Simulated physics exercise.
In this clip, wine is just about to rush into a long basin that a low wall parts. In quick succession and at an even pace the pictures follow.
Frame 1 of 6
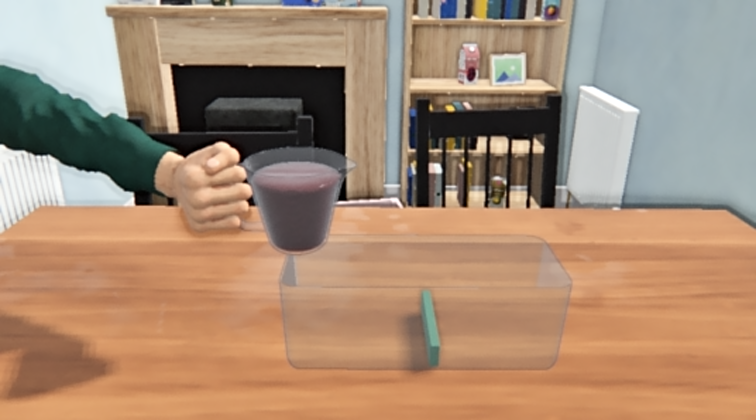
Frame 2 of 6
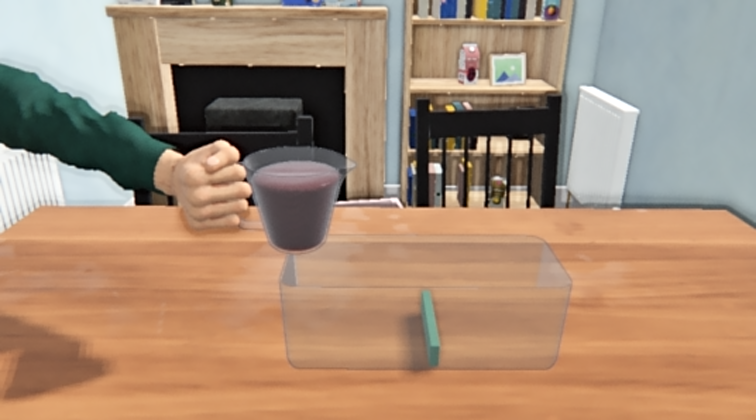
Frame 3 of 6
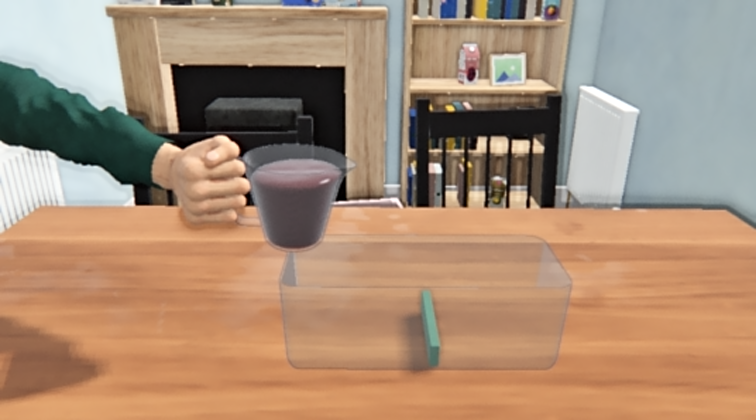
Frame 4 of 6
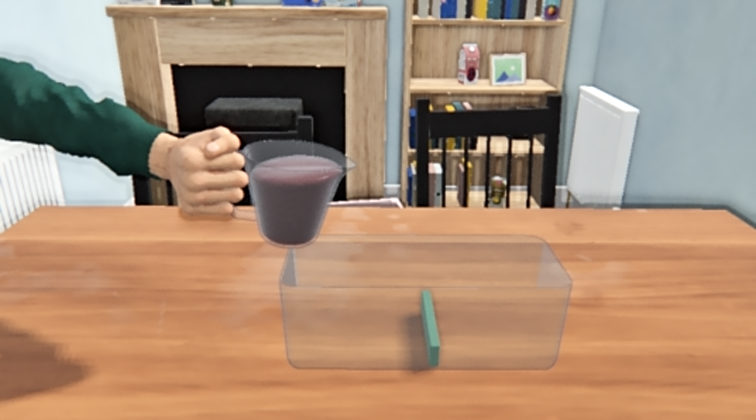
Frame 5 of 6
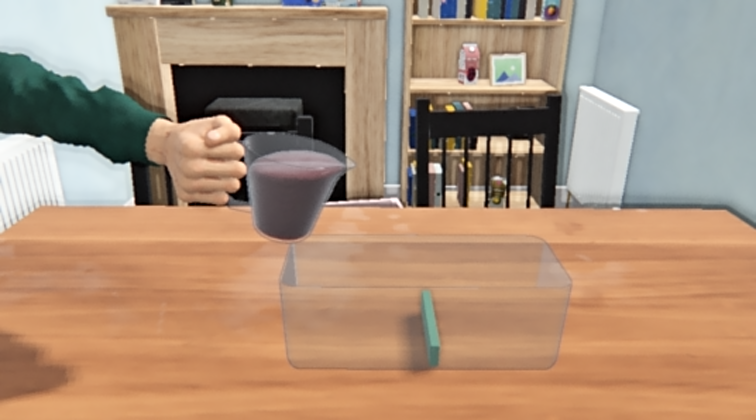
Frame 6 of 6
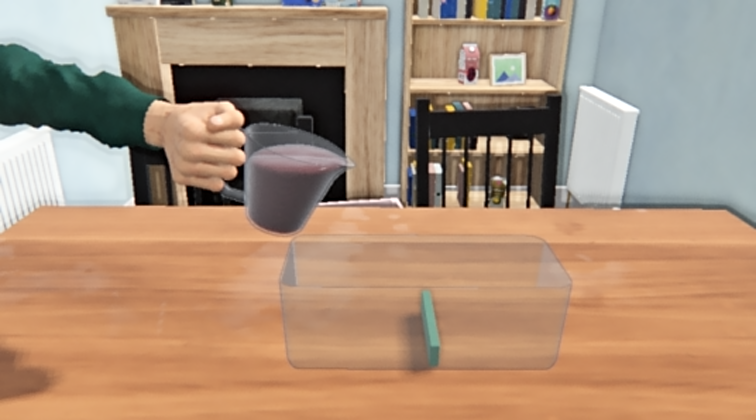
A clear jug of dark red wine, held by a hand in a green sleeve, hovers above the left end of a long transparent basin with a low green wall inside, then gradually tilts to the right.
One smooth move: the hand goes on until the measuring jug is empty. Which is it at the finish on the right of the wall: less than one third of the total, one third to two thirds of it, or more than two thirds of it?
At the finish the right of the wall has more than two thirds of the total.
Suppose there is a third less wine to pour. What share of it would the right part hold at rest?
I'd reckon close to 70 %.
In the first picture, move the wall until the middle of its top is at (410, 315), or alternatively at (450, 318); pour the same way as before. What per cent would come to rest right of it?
About 90 per cent, then about 25 per cent.
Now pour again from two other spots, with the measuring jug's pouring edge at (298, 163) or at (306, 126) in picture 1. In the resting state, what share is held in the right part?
In turn 15 % and 15 %.
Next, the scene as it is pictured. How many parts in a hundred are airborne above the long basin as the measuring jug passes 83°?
30 %.
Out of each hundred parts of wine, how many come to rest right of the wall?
Near 75 in a hundred.
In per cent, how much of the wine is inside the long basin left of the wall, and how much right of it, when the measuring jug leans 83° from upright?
Some 10 per cent left and 0 right.
A moment on, the measuring jug is tipped on its side and 58 per cent is still to pour, 10 is left of the wall and 0 right of it.
Next, the measuring jug is tipped right over and 2 per cent is still to pour, 15 is left of the wall and 63 right of it.
Then the measuring jug is tipped right over and 0 per cent is still to pour, 22 is left of the wall and 75 right of it.
Later the measuring jug is tipped right over and 0 per cent is still to pour, 23 is left of the wall and 75 right of it.
Finally, 23 per cent lies left of the wall, 75 right of it and 2 outside.
